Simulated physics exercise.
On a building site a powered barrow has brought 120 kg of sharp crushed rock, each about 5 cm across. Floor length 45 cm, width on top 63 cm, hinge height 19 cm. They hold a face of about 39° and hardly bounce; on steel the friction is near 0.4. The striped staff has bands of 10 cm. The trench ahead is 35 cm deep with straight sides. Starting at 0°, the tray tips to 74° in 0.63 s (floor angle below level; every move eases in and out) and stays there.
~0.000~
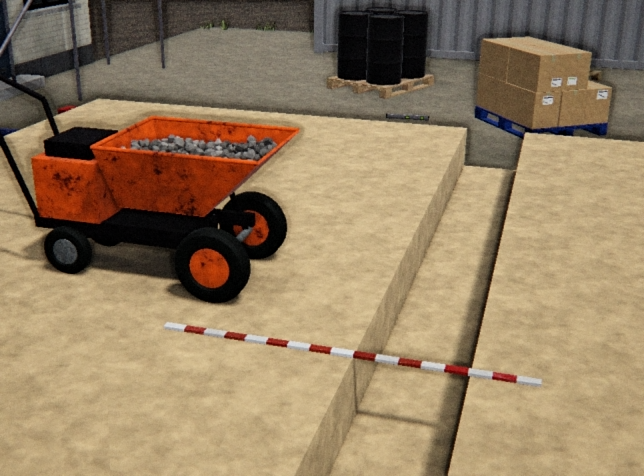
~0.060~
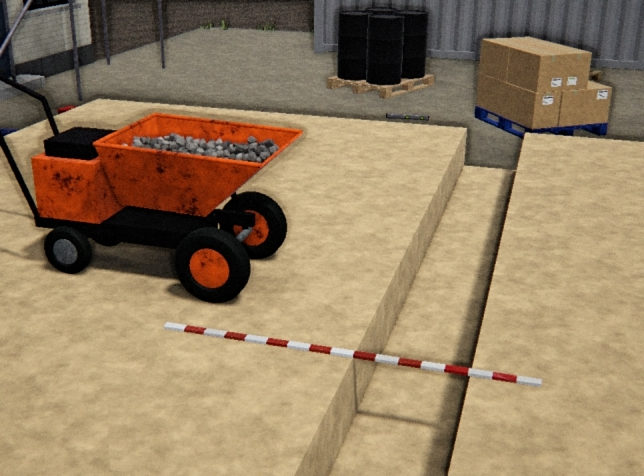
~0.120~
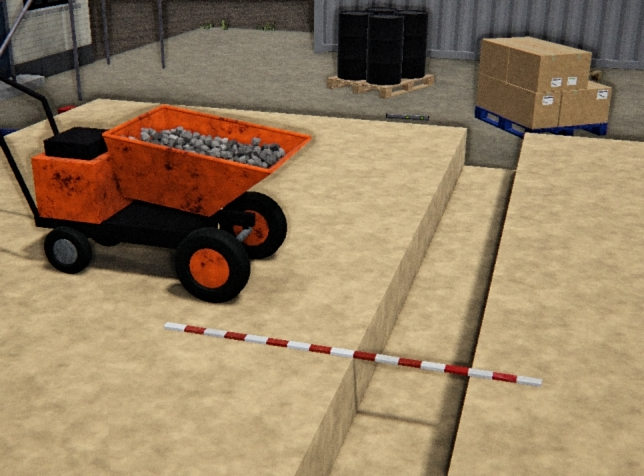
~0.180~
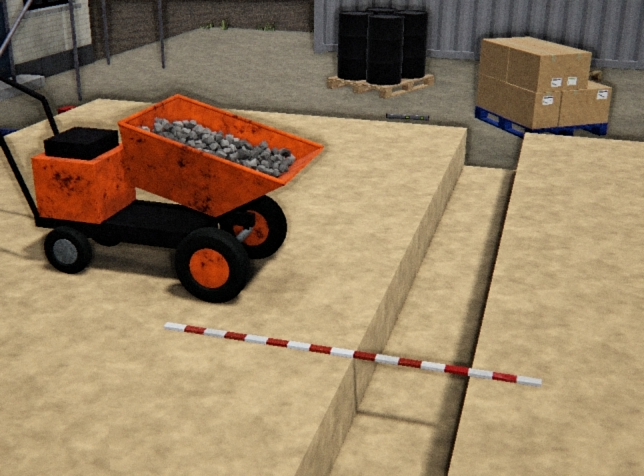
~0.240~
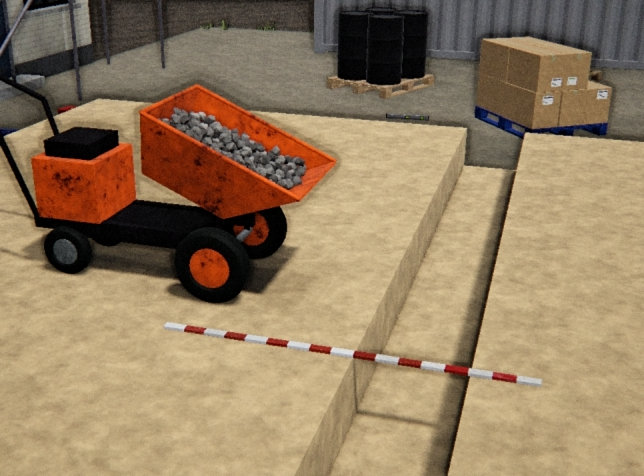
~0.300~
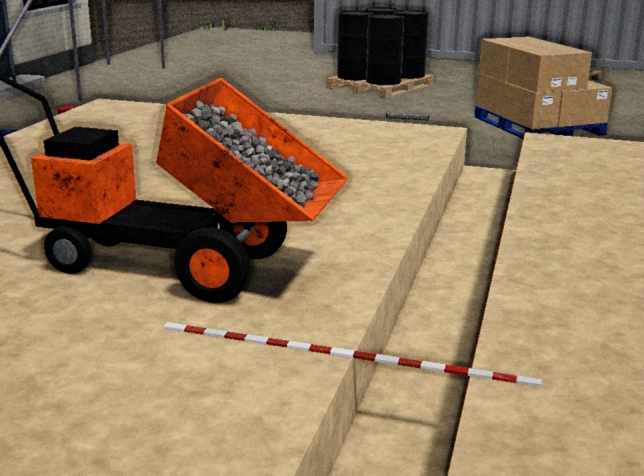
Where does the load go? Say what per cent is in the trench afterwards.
About 64 per cent.
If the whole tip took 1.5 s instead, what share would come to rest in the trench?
In that case some 45 per cent.
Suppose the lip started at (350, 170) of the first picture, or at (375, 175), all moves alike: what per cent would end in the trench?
First some 80, then 50 per cent.
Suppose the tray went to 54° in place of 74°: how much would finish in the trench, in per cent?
It would be near 25 per cent.
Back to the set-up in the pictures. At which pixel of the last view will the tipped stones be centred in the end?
Around (430, 357).
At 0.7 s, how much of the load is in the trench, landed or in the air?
About 15 per cent by then.
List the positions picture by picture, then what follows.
In the first picture, the tray is at 0°, its lip at (257, 164); the top of the load is at (228, 144).
In the second picture, the tray is at 2°, its lip at (261, 166); the top of the load is at (205, 141); the stones move at 0.4 m/s on average.
In the third picture, lip at (271, 172), floor tilted 7°, highest stones at (176, 135); the stones move at 0.8 m/s on average.
In the fourth picture, the tray is at 15°, its lip at (285, 184); the top of the load is at (183, 127); the stones move at 1.2 m/s on average.
In the fifth picture, lip at (300, 200), floor tilted 24°, highest stones at (188, 119); the stones move at 1.4 m/s on average.
In the sixth picture, lip at (313, 220), floor tilted 34°, highest stones at (207, 111); the stones move at 1.5 m/s on average.
After 0.5 s the floor is at 62°; 100 % in the tray; the foremost stones are at (336, 251).
After 0.7 s the floor is at 74°; 70 % in the tray, 16 % short of the trench, 15 % in the trench; the foremost stones are at (419, 348).
After 1.1 s the floor is at 74°; 22 % in the tray, 20 % short of the trench, 58 % in the trench; the foremost stones are at (477, 355).
After 3.0 s the floor is at 74°; 17 % in the tray, 19 % short of the trench, 64 % in the trench; the foremost stones are at (477, 351).
